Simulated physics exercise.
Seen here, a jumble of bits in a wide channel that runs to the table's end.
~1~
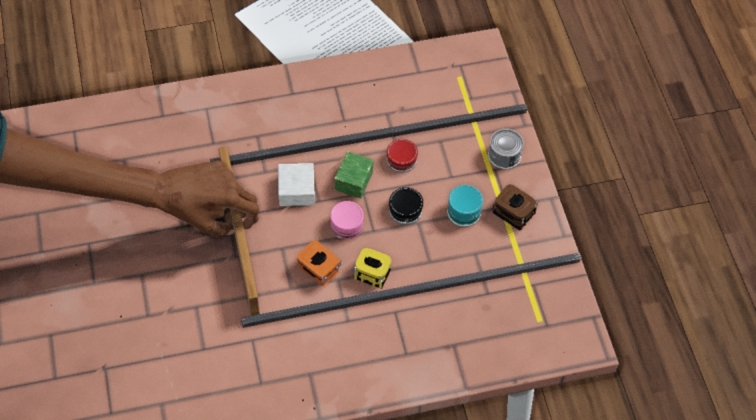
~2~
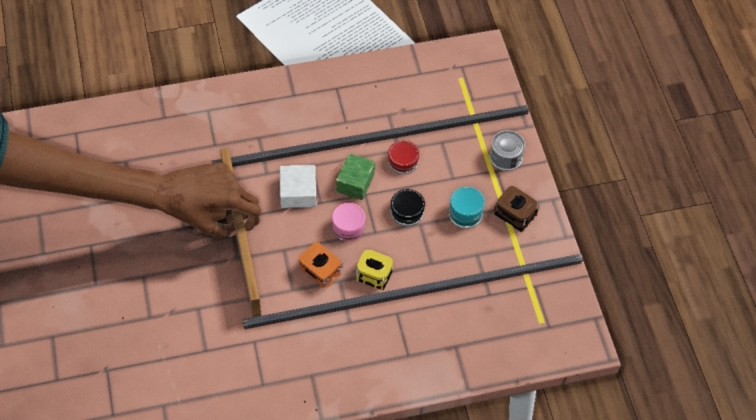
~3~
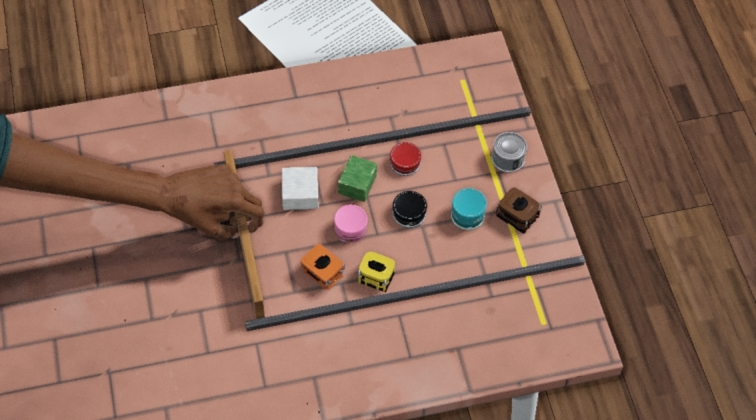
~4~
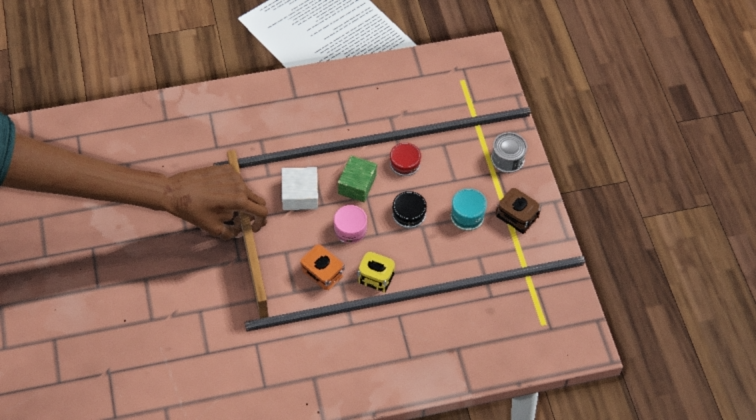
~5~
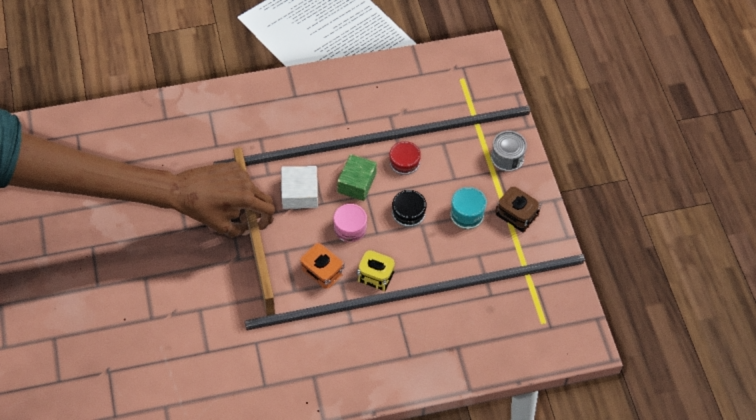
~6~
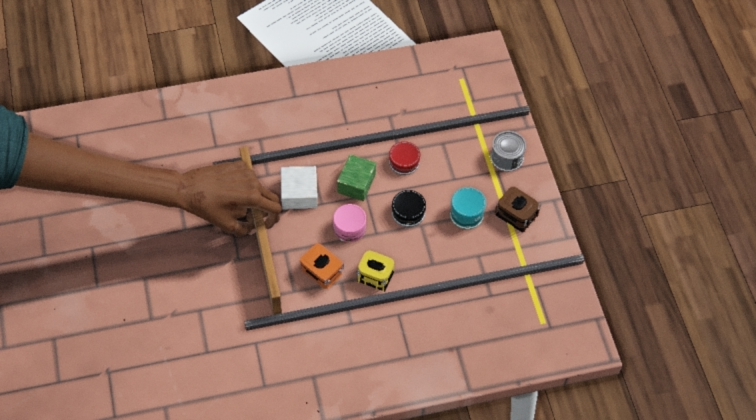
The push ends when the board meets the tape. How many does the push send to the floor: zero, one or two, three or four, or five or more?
Here the number that fall off is three or four.
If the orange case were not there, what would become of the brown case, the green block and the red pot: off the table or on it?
The brown case holds on, the green block does not fall, the red pot is lost.
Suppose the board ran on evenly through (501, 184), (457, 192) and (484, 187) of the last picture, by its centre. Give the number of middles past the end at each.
Past the end: 3, 0 and 2.
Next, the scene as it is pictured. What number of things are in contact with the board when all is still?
That makes 3.
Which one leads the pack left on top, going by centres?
The green block ends nearest.
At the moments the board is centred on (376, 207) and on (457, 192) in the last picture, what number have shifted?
The counts are 7 and 10.
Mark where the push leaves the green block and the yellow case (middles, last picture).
About (534, 139), and the other about (561, 242).
Soon after, none off yet; grey pot at rest near (508, 151); brown case at rest near (518, 209); turquoise pot at rest near (468, 208).
After that, none off yet; grey pot displaced a little near (518, 152); brown case at rest near (518, 209); turquoise pot moving near (476, 209).
In the end, the number that fall off is three or four; gone, red pot, brown case and grey pot.
